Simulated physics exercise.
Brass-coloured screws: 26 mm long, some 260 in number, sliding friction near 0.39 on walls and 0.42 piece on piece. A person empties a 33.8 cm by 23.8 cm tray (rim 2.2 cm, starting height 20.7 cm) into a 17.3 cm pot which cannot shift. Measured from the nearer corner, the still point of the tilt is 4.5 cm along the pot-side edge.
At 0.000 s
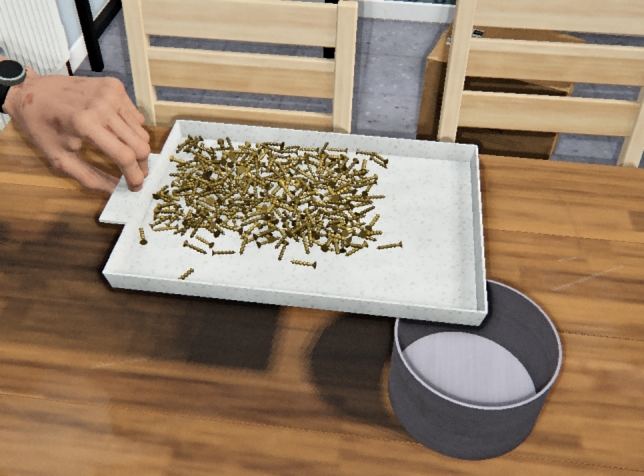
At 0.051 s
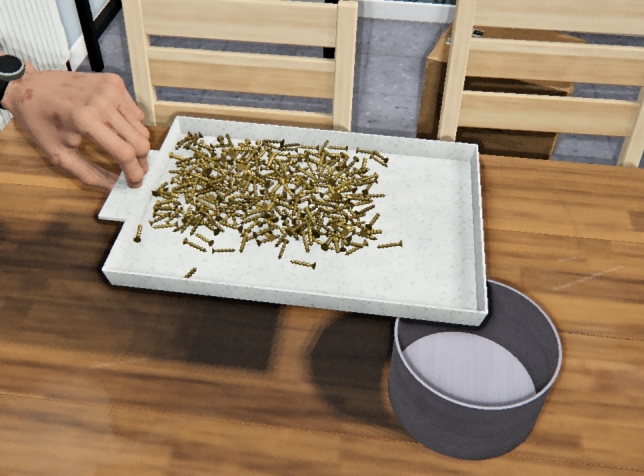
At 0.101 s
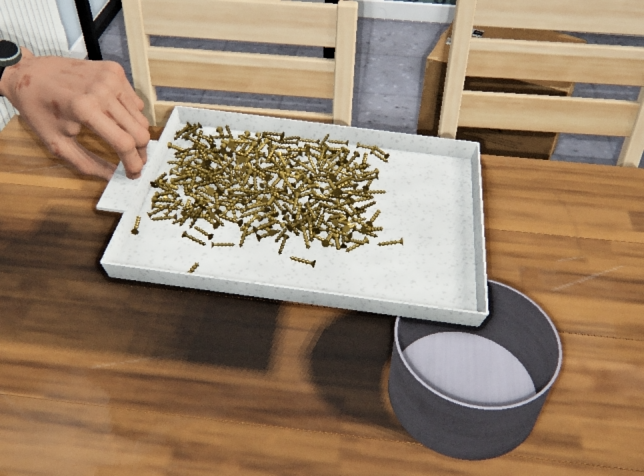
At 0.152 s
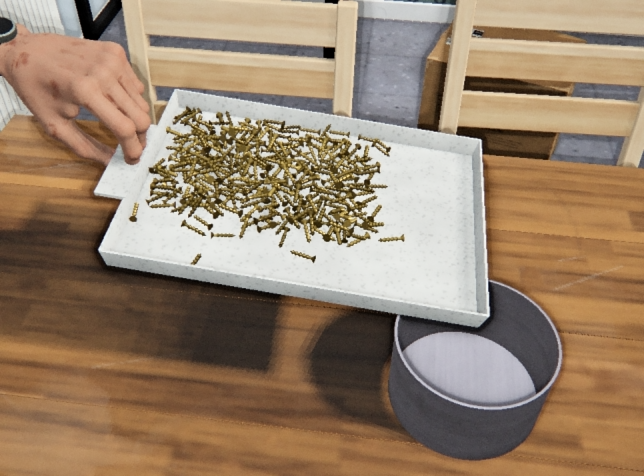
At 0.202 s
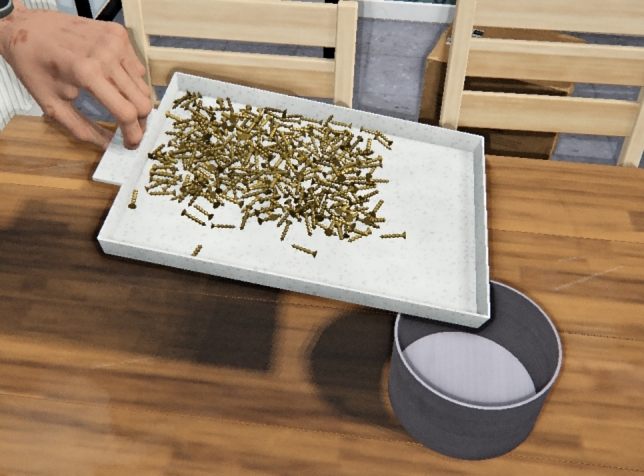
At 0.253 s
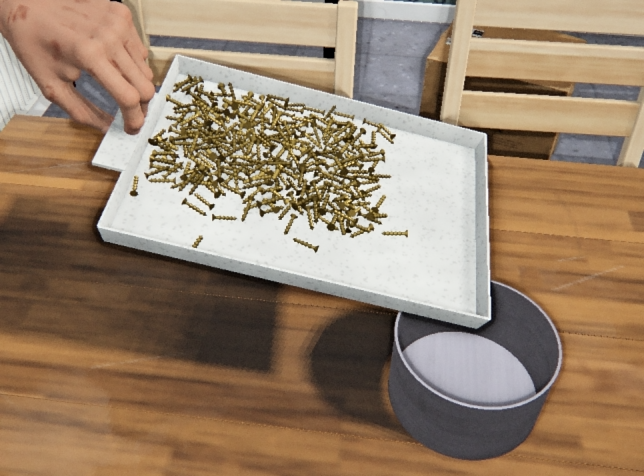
At a wooden table, a hand raised the left end of a white tray of brass-coloured screws, slanting it toward the grey pot at the right, while the screws stayed heaped in place.
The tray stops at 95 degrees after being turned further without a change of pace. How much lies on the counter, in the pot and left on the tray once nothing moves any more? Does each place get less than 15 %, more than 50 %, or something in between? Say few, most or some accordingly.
Counter: Some. Pot: Most. Tray: Few.
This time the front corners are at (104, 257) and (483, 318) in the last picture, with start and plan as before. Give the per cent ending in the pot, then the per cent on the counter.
Split: Pot = 15, counter = 85.
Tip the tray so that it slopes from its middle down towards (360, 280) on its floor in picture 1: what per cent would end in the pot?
That comes to around 25 per cent.
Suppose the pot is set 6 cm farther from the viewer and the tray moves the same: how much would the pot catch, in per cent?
Result after the change: About 10 in a hundred.
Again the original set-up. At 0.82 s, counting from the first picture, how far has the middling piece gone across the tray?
Roughly 18 cm.
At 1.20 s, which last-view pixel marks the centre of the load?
Around (497, 405).
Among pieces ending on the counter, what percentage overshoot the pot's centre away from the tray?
Estimate: Roughly 90 per cent of the pieces.
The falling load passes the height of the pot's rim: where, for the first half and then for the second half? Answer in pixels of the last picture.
I'd mark about (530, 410) for the first half, then (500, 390) for the second.
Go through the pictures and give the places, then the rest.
Tray tilt 0 degrees, front corners at (108, 270) and (483, 309); middle of the pieces at (277, 197); pot at (477, 337), in the first picture.
Tray tilt 1 degrees, front corners at (108, 268) and (483, 310); middle of the pieces at (277, 195), in the second picture.
Tray tilt 3 degrees, front corners at (106, 260) and (484, 311); middle of the pieces at (277, 189), in the third picture.
Tray tilt 6 degrees, front corners at (104, 248) and (485, 312), lowest corner right front; middle of the pieces at (277, 180), in the fourth picture.
Tray tilt 10 degrees, front corners at (103, 236) and (485, 314), lowest corner right front; middle of the pieces at (279, 170), in the fifth picture.
Tray tilt 13 degrees, front corners at (103, 224) and (486, 315), lowest corner right front; middle of the pieces at (281, 161); pot at (477, 337). Its pace works out near 70 degrees a second, in the sixth picture.
After 0.82 s, tilt 52 degrees; the tray holds 100 %, the pot 0 %.
After 1.20 s, tilt 78 degrees; the tray holds 35 %, the pot 25 %.
After 1.67 s, tilt 95 degrees; the tray holds 0 %, the pot 55 %.
In the end, at 2.5 s, counter 40 %, pot 60 %, tray 0 %.
